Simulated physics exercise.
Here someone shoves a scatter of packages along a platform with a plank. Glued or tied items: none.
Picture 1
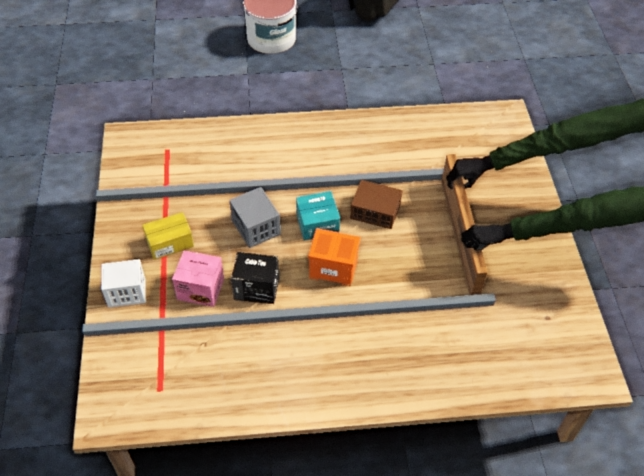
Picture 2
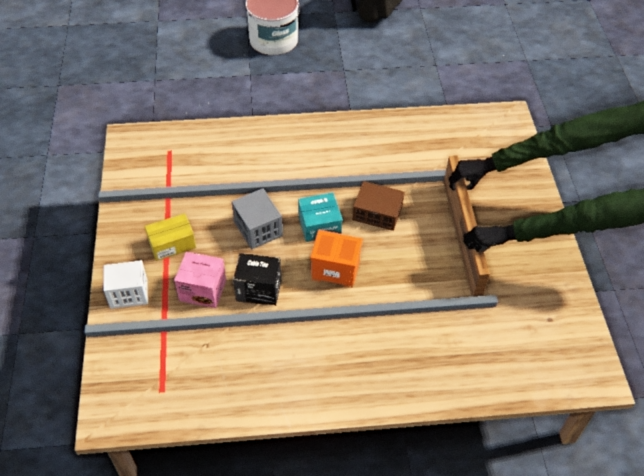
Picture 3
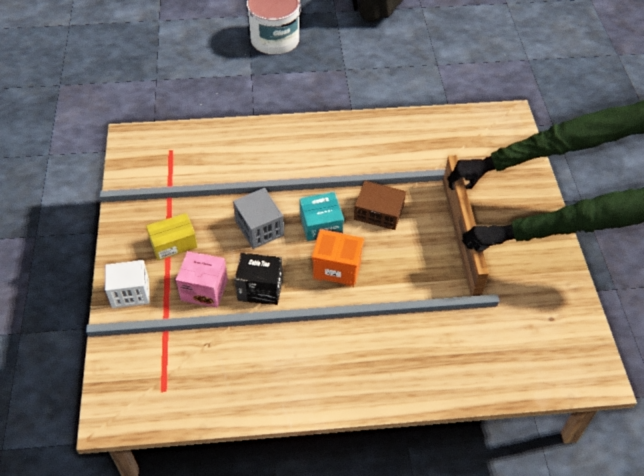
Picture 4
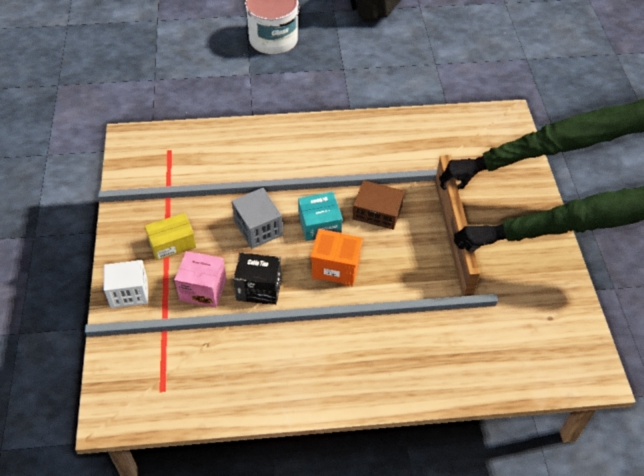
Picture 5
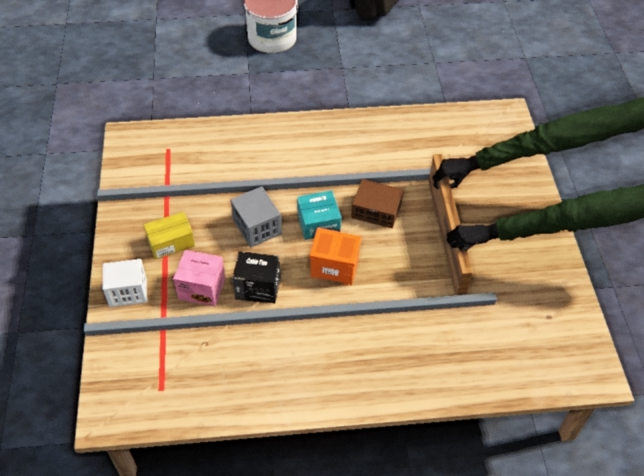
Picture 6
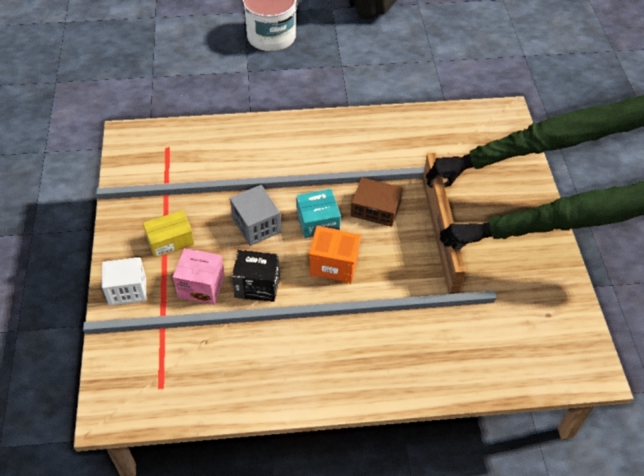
The video shows eight coloured boxes scattered between two grey rails on a wooden table marked with a red line. Gloved hands at the right hold a wooden plank still, then slide it slightly left, while the boxes stay in place.
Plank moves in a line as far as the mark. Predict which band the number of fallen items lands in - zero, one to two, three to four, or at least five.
The number that fall lands in the band three to four.
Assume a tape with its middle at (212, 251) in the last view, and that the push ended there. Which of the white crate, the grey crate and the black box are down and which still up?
Well, the white crate leaves the top, the grey crate hangs in there, and the black box hangs in there.
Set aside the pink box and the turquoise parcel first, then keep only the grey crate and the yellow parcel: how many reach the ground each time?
The count is 2 in the first case and 2 in the second.
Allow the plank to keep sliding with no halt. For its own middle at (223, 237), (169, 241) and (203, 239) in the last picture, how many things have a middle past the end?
In that order 2, 4 and 2.
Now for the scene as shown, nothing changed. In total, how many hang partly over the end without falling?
It's 2.
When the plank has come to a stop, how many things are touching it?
The answer is 2.
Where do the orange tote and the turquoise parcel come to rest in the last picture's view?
Middles: Around (139, 275) and around (100, 230).
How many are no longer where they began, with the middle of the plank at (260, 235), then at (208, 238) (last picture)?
Counts: 8, 8.
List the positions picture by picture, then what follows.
The first frame shows white crate (124, 284); yellow parcel (169, 236); pink box (199, 279); plank (463, 223); tape (164, 257).
The second frame shows yellow parcel (171, 237); black box (258, 280).
The third frame shows pink box (203, 280); turquoise parcel (321, 216).
The fourth frame shows white crate (126, 284); plank (456, 224).
The fifth frame shows yellow parcel (170, 235); brown crate (377, 204).
The sixth frame shows white crate (125, 282); yellow parcel (169, 234); pink box (200, 277); plank (442, 222); tape (165, 255).
A little later, none off yet; white crate at rest near (125, 282); yellow parcel at rest near (169, 234); pink box at rest near (200, 277).
Next, none off yet; white crate at rest near (125, 282); yellow parcel shifted a little near (145, 235); pink box shifted a little near (182, 279).
Later still, none off yet; white crate tilted well over near (66, 290); yellow parcel tilted well over near (74, 246); pink box shifted well along near (108, 286).
When it is over, the number that fall off is three or four; down, grey crate, pink box, yellow parcel and white crate.
